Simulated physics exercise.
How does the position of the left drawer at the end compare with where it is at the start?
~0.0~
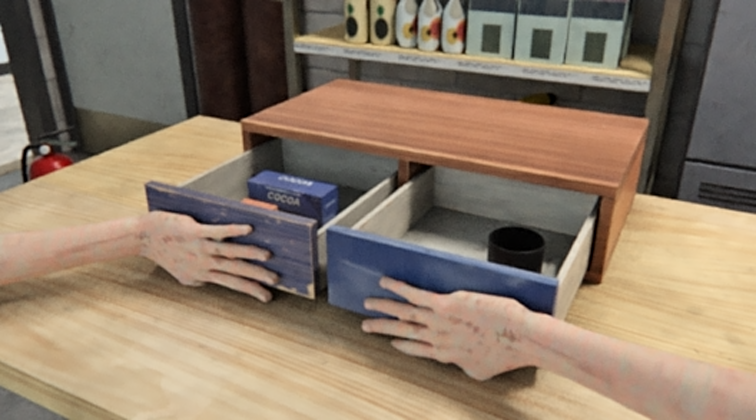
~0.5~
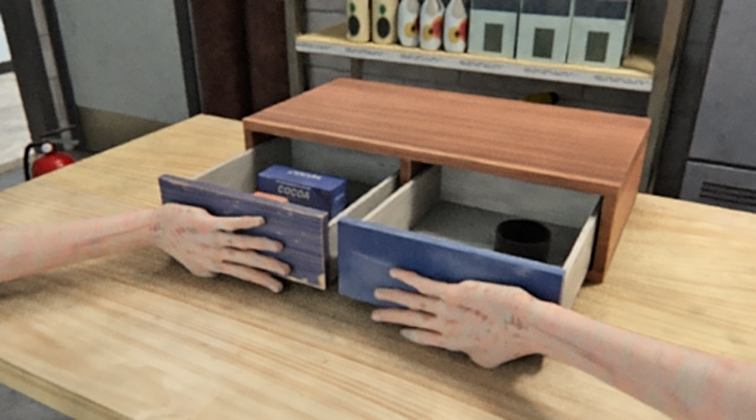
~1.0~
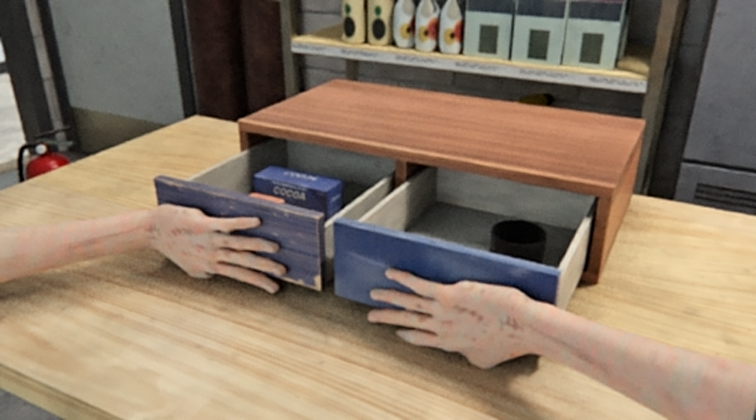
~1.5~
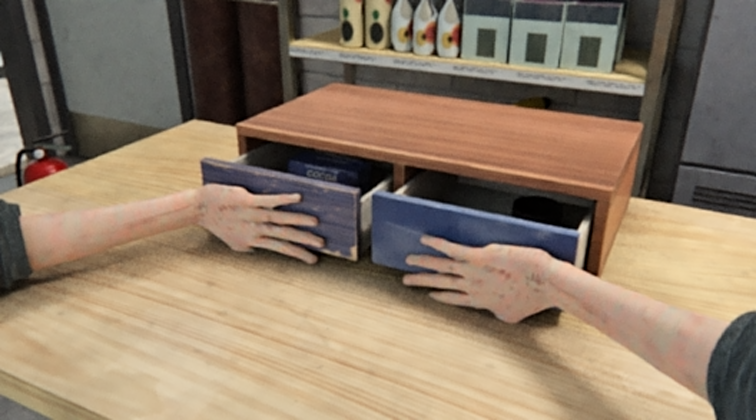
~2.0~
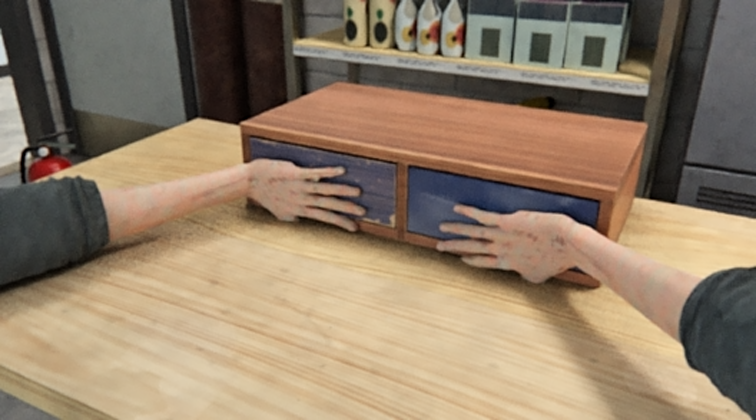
At the start the left drawer sticks out of the chest over the table with its contents showing. At the end it is further back and to the right, shut inside the chest with only its front visible.
At the start, two blue-fronted drawers stand open in a reddish-brown wooden chest on a light wooden table, with a hand resting against each front. The left drawer holds a blue cocoa packet and an orange block, and the right one holds a black beaker. The hands push both drawers slightly inward, then almost pause. They push further, and the drawers slide about halfway in, hiding the orange block and covering much of the packet and beaker. Finally both drawers sit shut in the chest, with the hands still on their fronts.
